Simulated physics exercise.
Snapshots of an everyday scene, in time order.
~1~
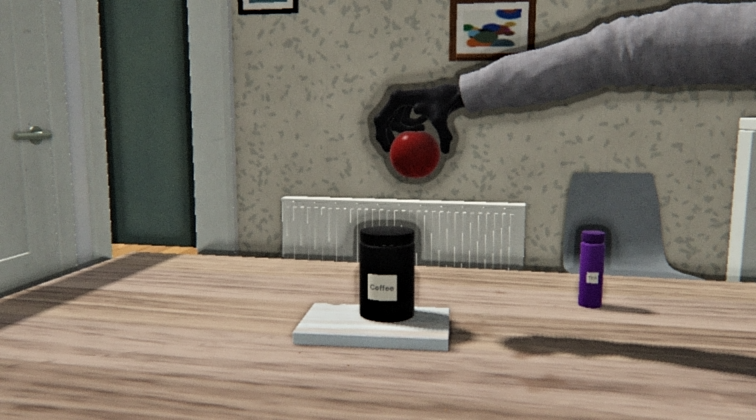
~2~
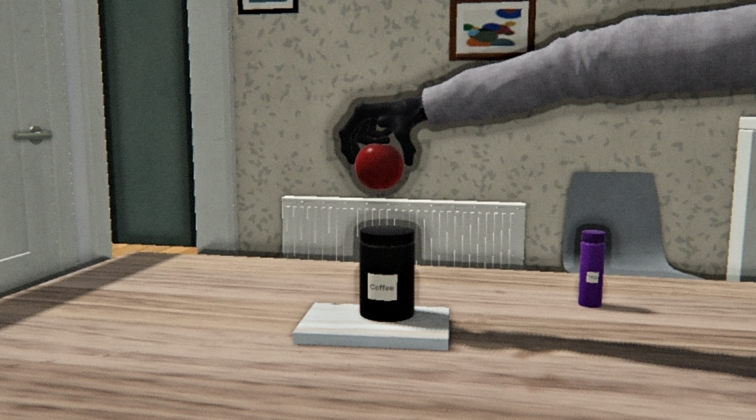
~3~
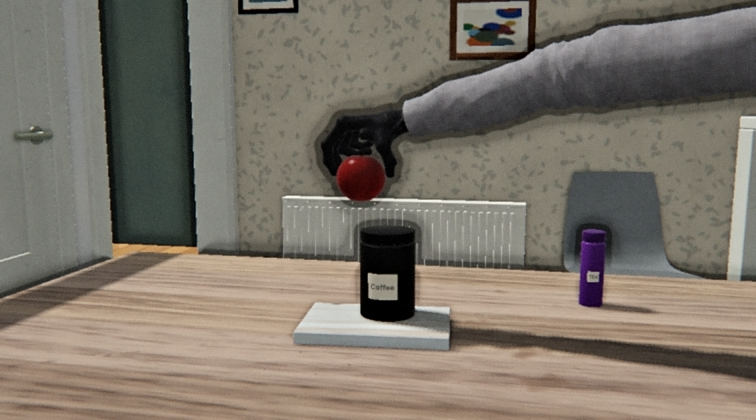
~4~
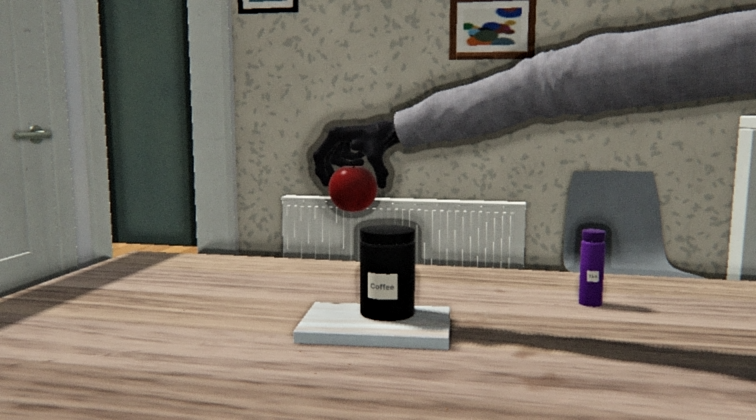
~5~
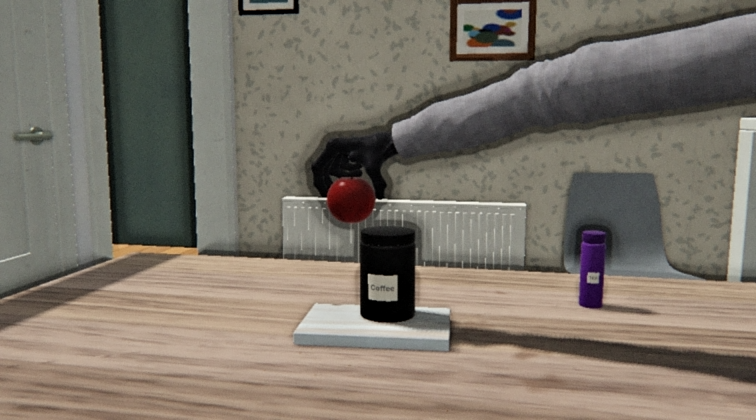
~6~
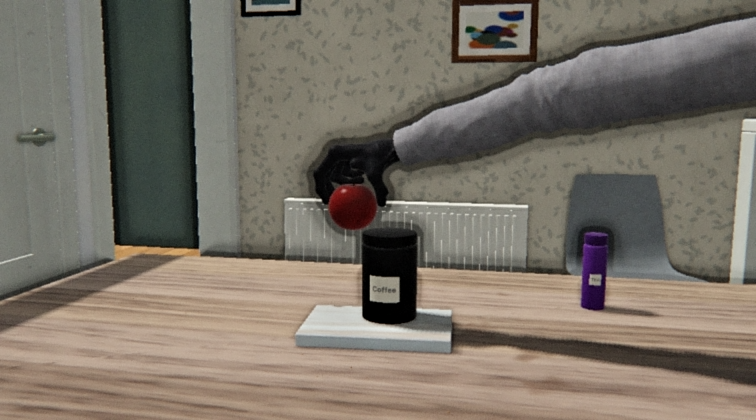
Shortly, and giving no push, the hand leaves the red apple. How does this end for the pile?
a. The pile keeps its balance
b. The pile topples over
b, the pile topples over.
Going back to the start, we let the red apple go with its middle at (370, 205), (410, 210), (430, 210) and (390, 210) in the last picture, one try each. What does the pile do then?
Lab note - try 1: No collapse; try 2: No collapse; try 3: Collapse; try 4: No collapse.
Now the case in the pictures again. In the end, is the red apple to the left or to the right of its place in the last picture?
Off leftwards in the picture.
Then, 0.30 s on from there, red apple now fallen.
Then, 0.40 s on from there, things are still on the move.
Then, 1.60 s on from there, nothing new.
In the end, fallen, red apple; the other 3 unmoved. At the end, from the last picture's camera, red apple near (315, 288). The pile loses its balance.
